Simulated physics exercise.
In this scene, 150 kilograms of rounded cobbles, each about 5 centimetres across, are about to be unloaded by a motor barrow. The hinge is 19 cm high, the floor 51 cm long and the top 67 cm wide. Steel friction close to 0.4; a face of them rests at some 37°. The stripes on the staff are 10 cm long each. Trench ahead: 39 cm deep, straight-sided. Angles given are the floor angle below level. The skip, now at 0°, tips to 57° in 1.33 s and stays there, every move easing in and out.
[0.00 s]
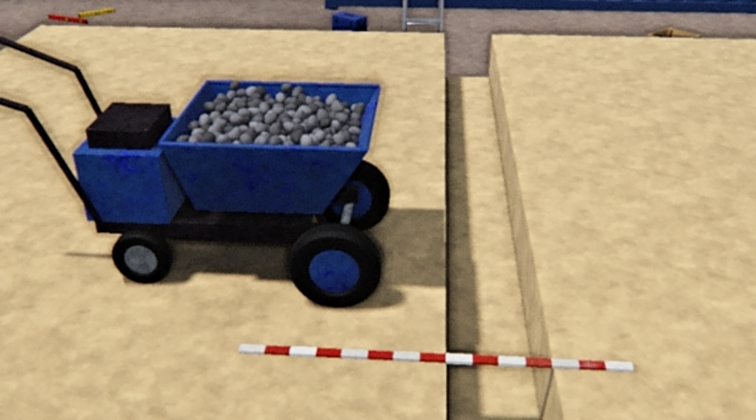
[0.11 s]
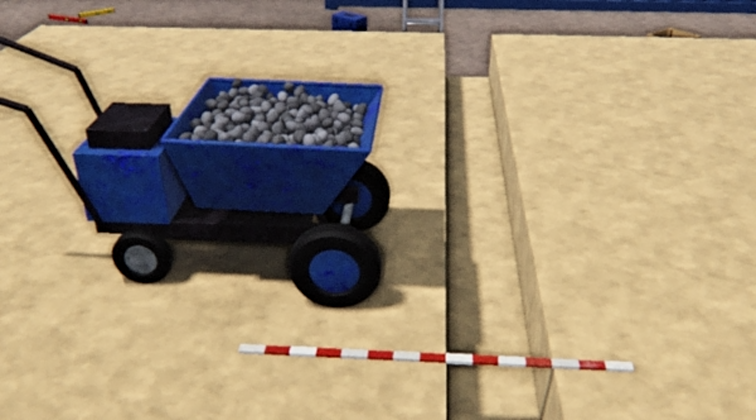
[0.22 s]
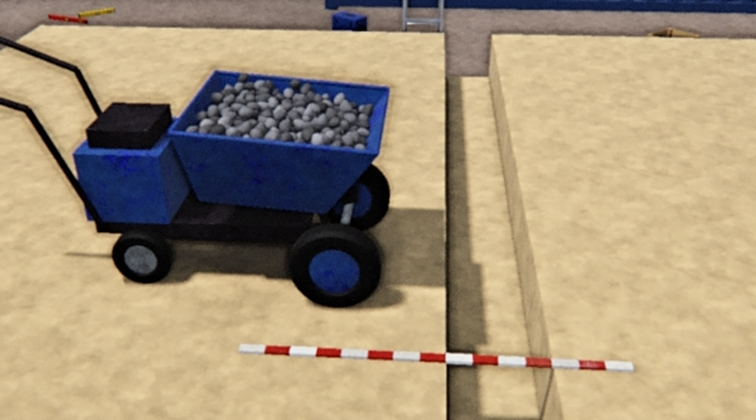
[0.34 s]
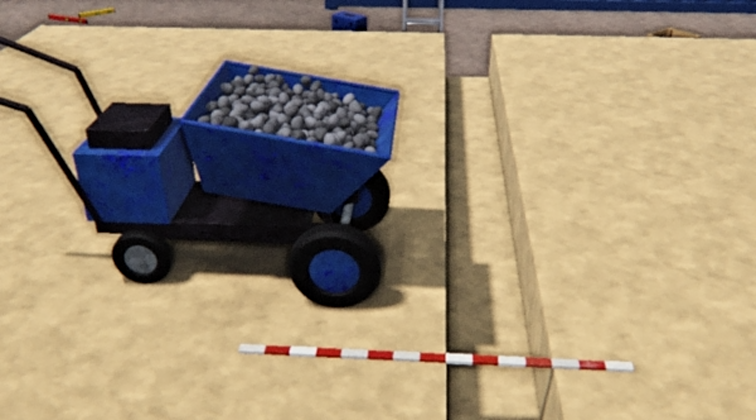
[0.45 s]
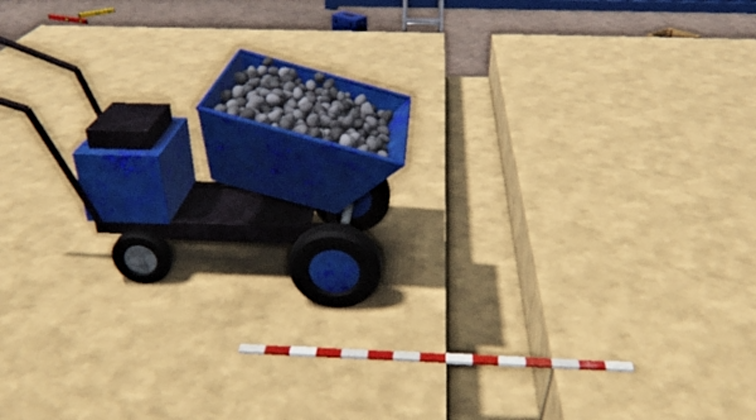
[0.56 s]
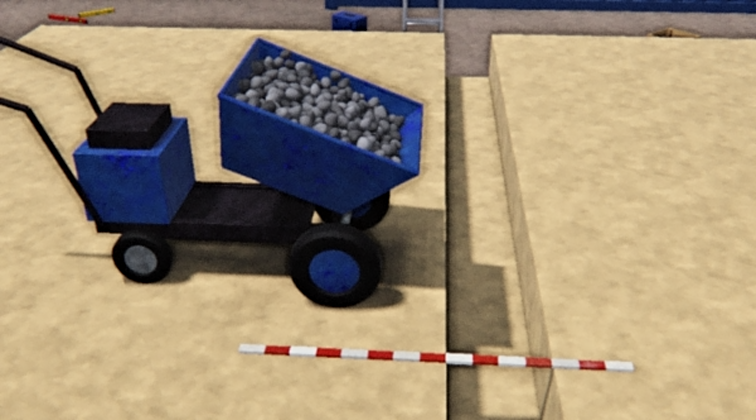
The footage shows a blue motor barrow loaded with grey stones standing on sandy ground left of a straight-sided trench, behind a red-and-white staff, as its skip gradually tilts down toward the right, its rear end rising.
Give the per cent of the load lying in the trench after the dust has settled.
Close to 40 in every hundred.
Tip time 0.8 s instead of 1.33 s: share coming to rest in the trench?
It would be near 35 percent.
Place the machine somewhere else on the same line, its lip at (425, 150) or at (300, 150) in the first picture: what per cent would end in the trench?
First some 20, then 35 per cent.
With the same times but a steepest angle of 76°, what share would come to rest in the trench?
It would be near 85 per cent.
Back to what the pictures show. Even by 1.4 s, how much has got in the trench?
Around 10 per cent of it.
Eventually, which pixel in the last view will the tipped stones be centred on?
I'd point somewhere around (495, 331).
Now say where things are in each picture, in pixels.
The skip is at 0°, its lip at (367, 150); the top of the load is at (274, 102), in the first picture.
Lip at (370, 151), floor tilted 1°, highest stones at (259, 100); the stones move at 0.2 m/s on average, in the second picture.
Lip at (378, 154), floor tilted 4°, highest stones at (258, 95); the stones move at 0.3 m/s on average, in the third picture.
The skip is at 9°, its lip at (390, 158); the top of the load is at (249, 89); the stones move at 0.4 m/s on average, in the fourth picture.
The skip is at 15°, its lip at (404, 165); the top of the load is at (257, 77); the stones move at 0.5 m/s on average, in the fifth picture.
Lip at (419, 174), floor tilted 22°, highest stones at (272, 68); the stones move at 0.6 m/s on average, in the sixth picture.
After 1.0 s the floor is at 48°; 100 % in the skip; the foremost stones are at (444, 188).
After 1.4 s the floor is at 57°; 90 % in the skip, 10 % in the trench; the foremost stones are at (526, 271).
After 1.8 s the floor is at 57°; 72 % in the skip, 26 % in the trench, 2 % past the trench; the foremost stones are at (589, 271).
After 3.7 s the floor is at 57°; 58 % in the skip, 40 % in the trench, 2 % past the trench; the foremost stones are at (621, 274).
